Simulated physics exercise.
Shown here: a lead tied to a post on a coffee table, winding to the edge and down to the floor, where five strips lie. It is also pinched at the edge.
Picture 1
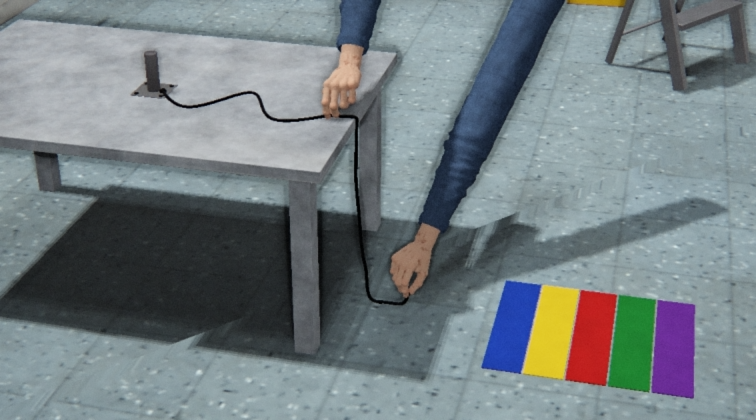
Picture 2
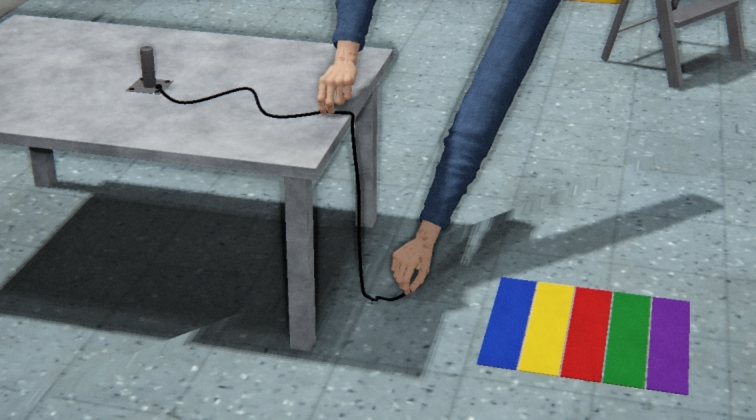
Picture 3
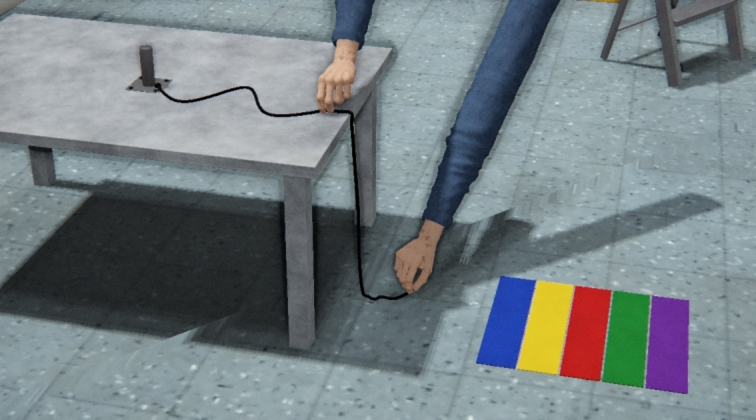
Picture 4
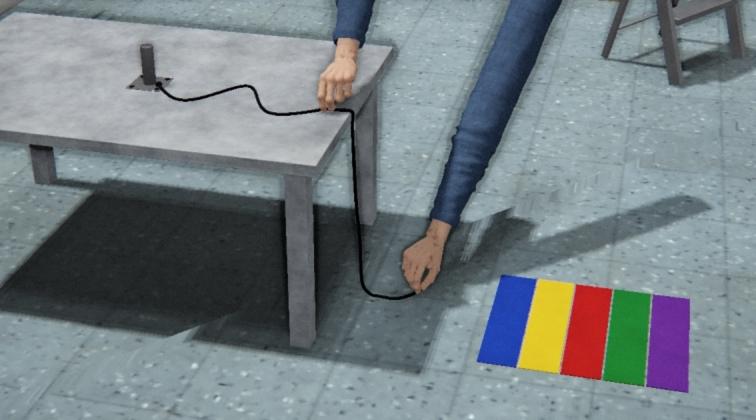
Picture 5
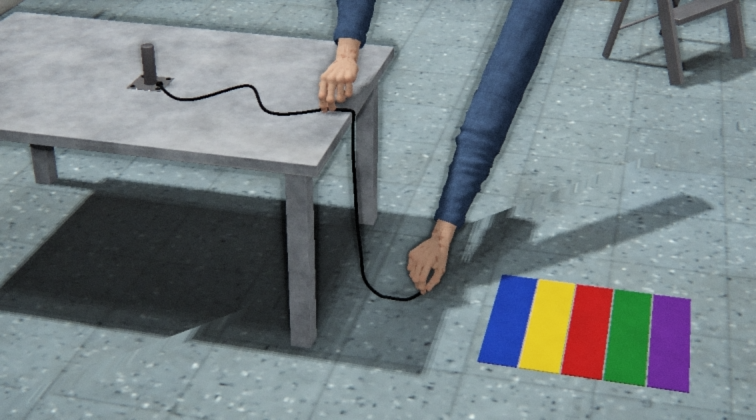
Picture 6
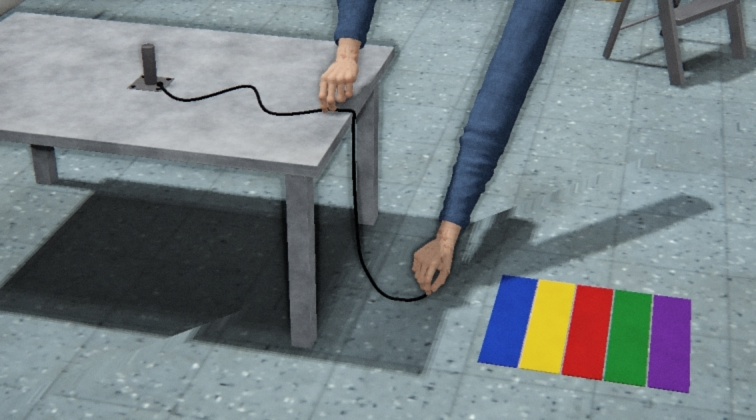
Hand slowly drawing the end of a black cord rightward near colored floor strips while another pinches it at the table edge.
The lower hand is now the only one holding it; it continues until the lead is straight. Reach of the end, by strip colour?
Green.
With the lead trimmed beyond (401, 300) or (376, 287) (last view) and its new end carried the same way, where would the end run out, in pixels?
(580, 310) and (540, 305).
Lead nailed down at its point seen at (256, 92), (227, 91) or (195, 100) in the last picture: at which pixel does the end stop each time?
For the three tries you'd see (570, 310), (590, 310) and (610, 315).
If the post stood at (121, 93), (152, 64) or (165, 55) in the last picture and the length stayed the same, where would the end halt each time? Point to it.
Pixels, try by try: About (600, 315), (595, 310), (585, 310).
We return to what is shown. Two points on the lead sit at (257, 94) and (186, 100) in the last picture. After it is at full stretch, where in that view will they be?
They end up at (296, 102) and (210, 91).
Early on, end near (555, 307); over yellow.
Midway, end near (599, 313); over red.
At the end of the slack, end near (626, 317); over green. The end stops over the green strip.
